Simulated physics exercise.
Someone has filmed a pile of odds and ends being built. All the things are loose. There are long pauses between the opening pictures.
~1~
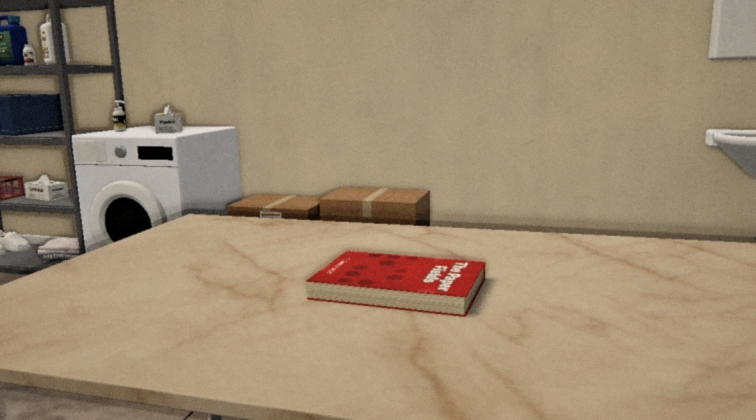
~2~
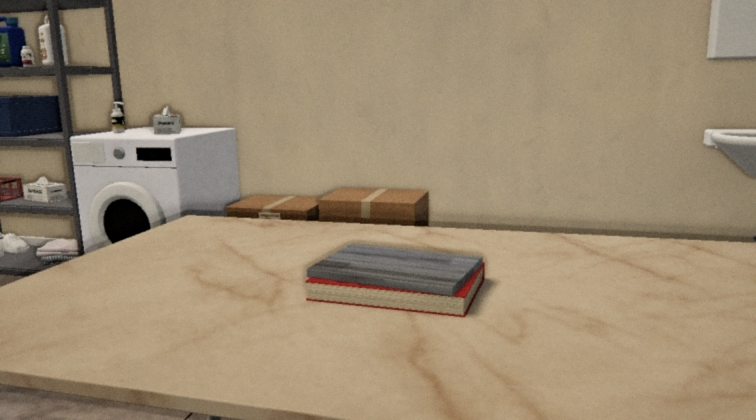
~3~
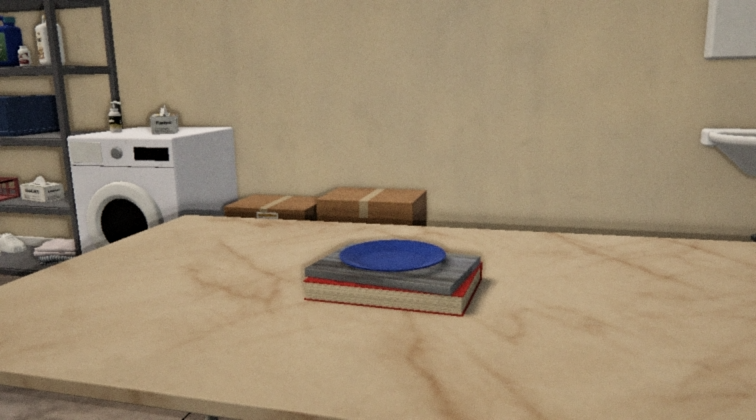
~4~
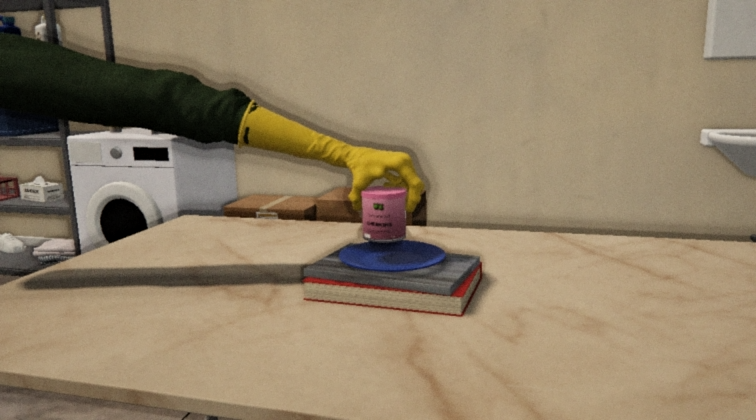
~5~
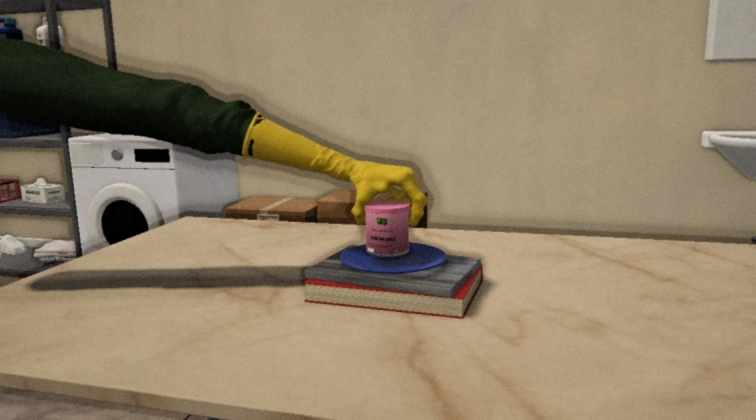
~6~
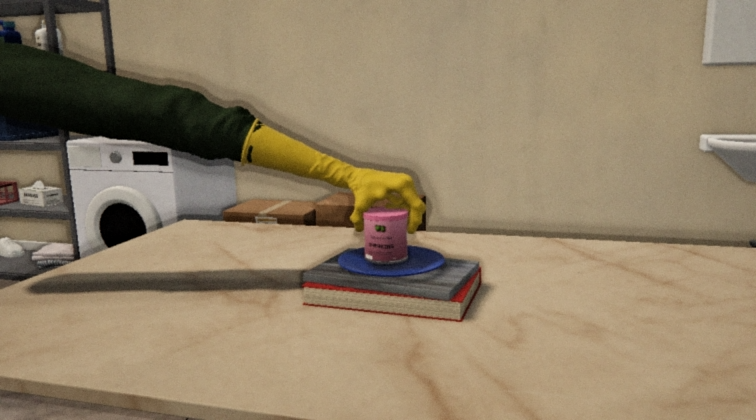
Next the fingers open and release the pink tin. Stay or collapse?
Outcome: The pile holds.
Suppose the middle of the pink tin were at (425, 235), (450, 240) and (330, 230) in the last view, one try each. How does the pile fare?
First, it stays up; second, it gives way; third, it gives way.
Then, 0.20 s later than the last frame, all is still.
Then, 0.50 s later than the last frame, pink tin resting near (386, 235).
When it is over, all 4 as before. End places, in pixels of the last picture, pink tin near (386, 235). The pile keeps its balance.
